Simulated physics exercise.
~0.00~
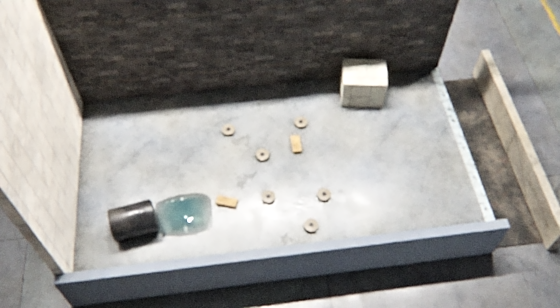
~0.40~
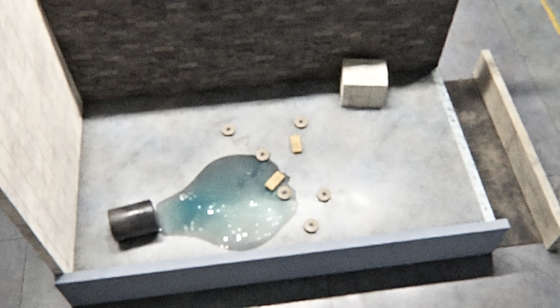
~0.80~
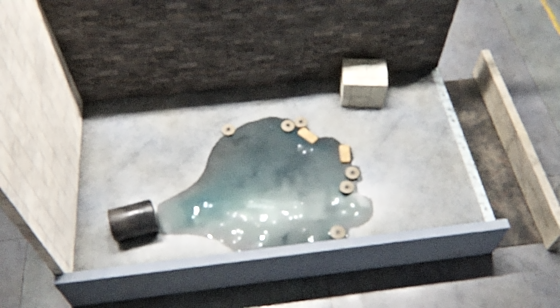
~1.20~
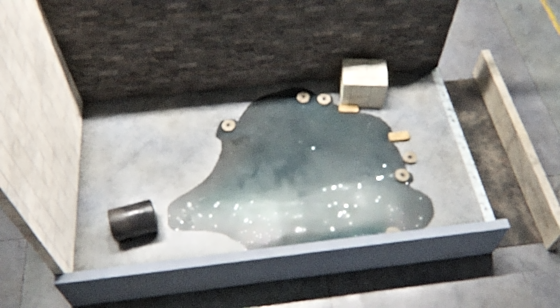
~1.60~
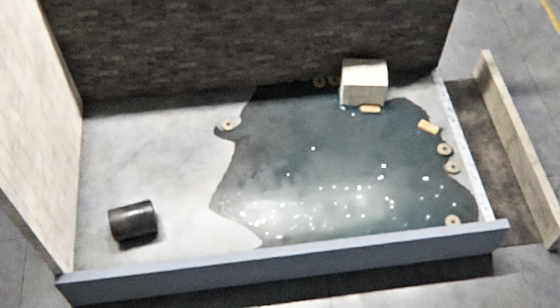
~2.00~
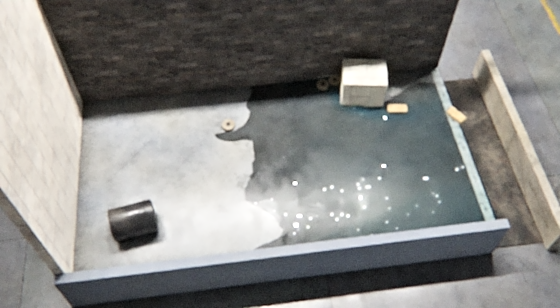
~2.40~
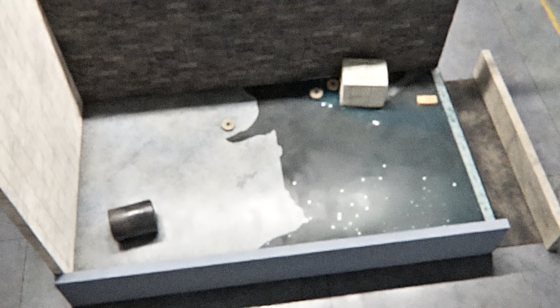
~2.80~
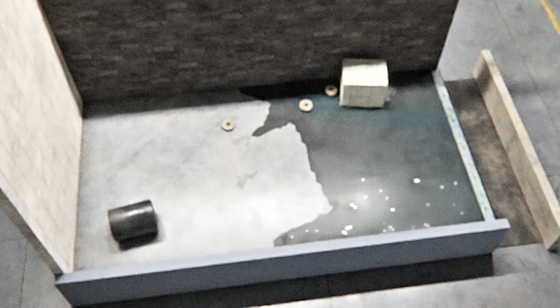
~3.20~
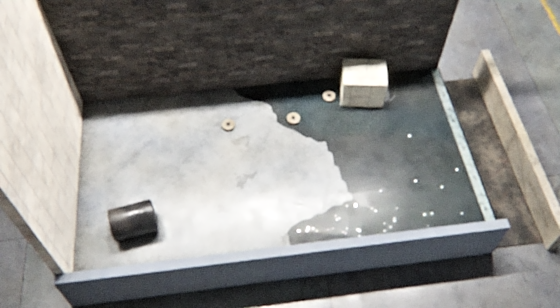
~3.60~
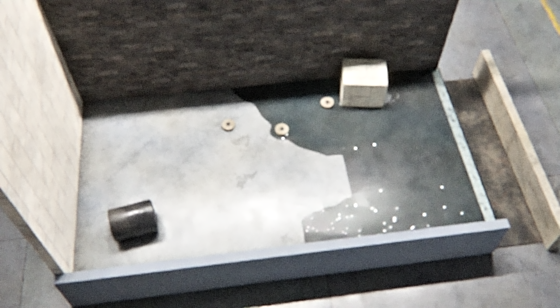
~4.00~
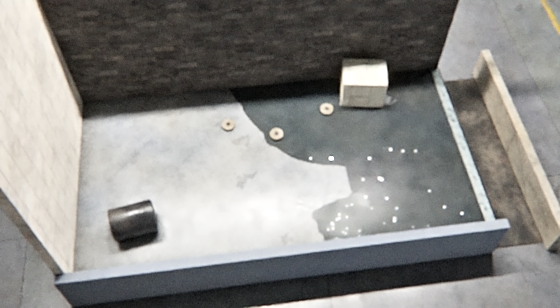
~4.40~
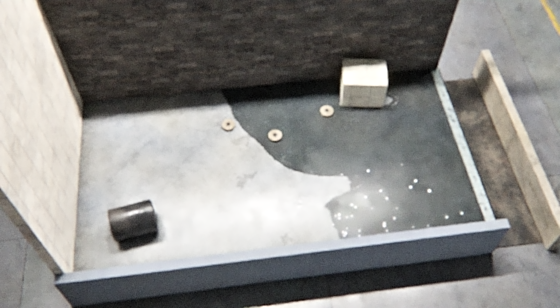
Water spilling from a dark cylinder across a walled tray, carrying small rings and blocks rightward, leaving three rings behind.
